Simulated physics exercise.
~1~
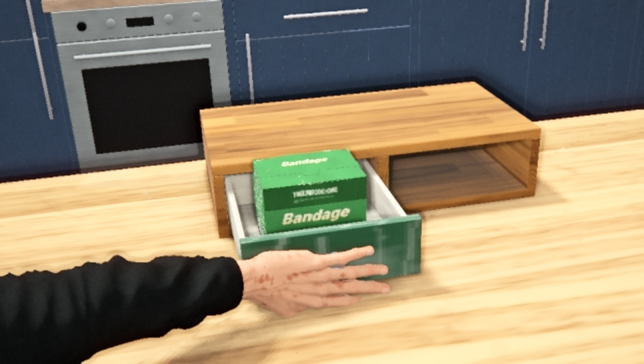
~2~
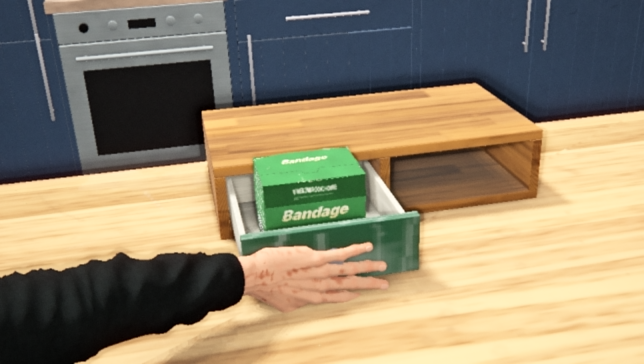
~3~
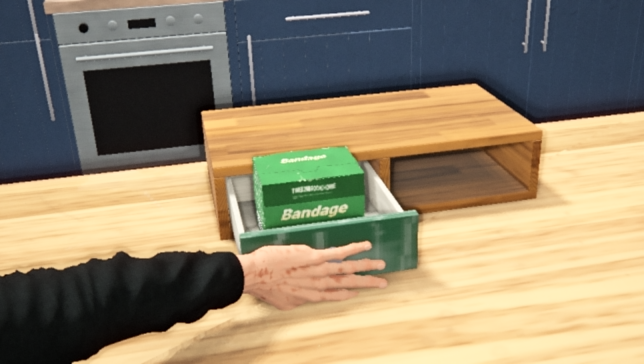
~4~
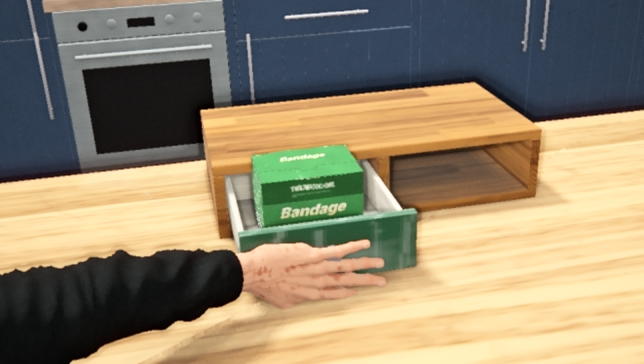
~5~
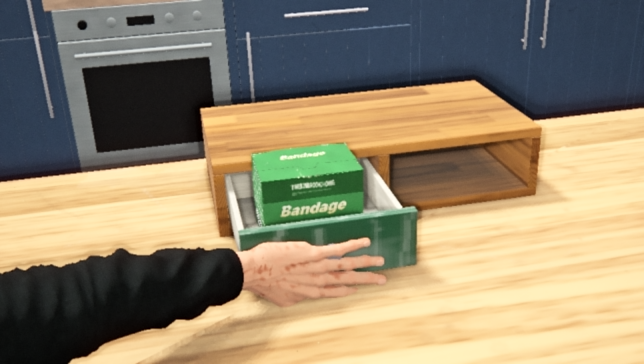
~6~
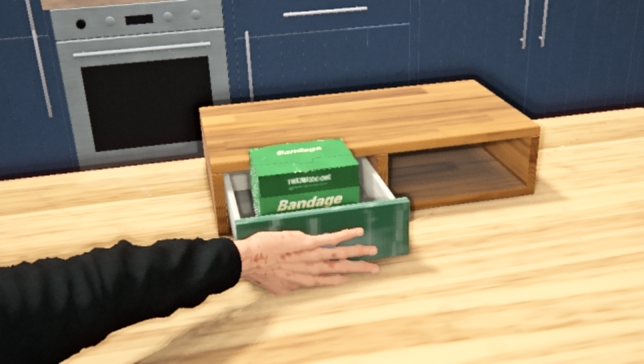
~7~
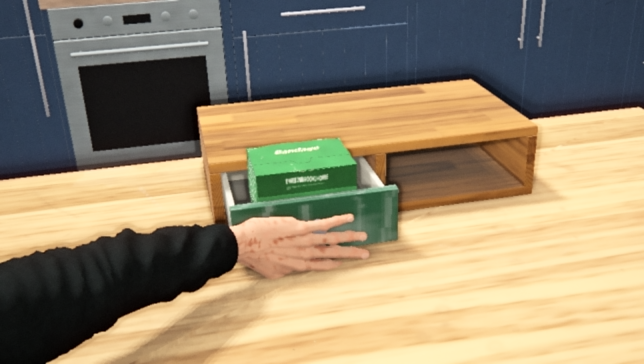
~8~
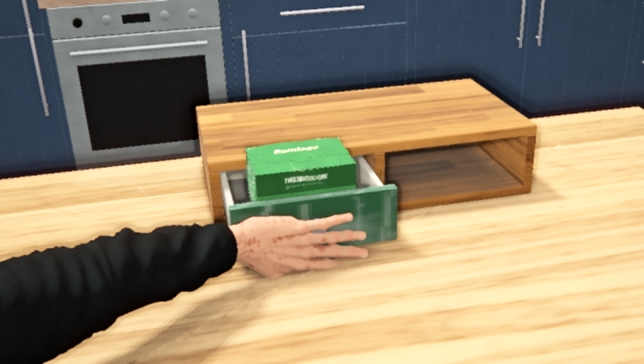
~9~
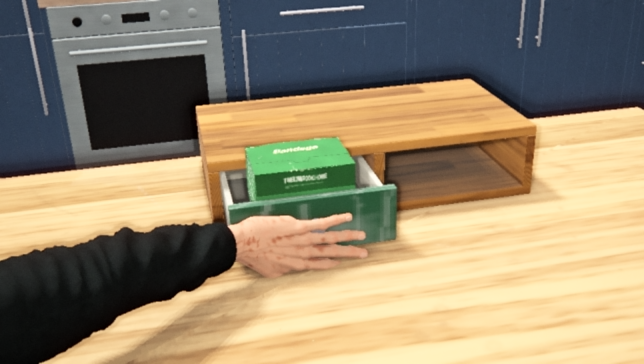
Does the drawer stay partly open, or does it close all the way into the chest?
It stays partly open. The drawer slides in a short way under the hand and then jams, with the green packaging still showing above its front.
A green-fronted drawer stands open at the left side of a low wooden chest on a pale wood counter, seen from slightly above in a kitchen with blue cupboards and an oven behind. Green bandage packaging rises above the drawer's rim, and the compartment to the right is open and empty. A hand in a black sleeve reaches in from the left and rests against the drawer front. At first the drawer barely shifts, then the hand pushes it a short way inward. It stops there, jammed partly open, with the green packaging still showing and the hand still at its front.
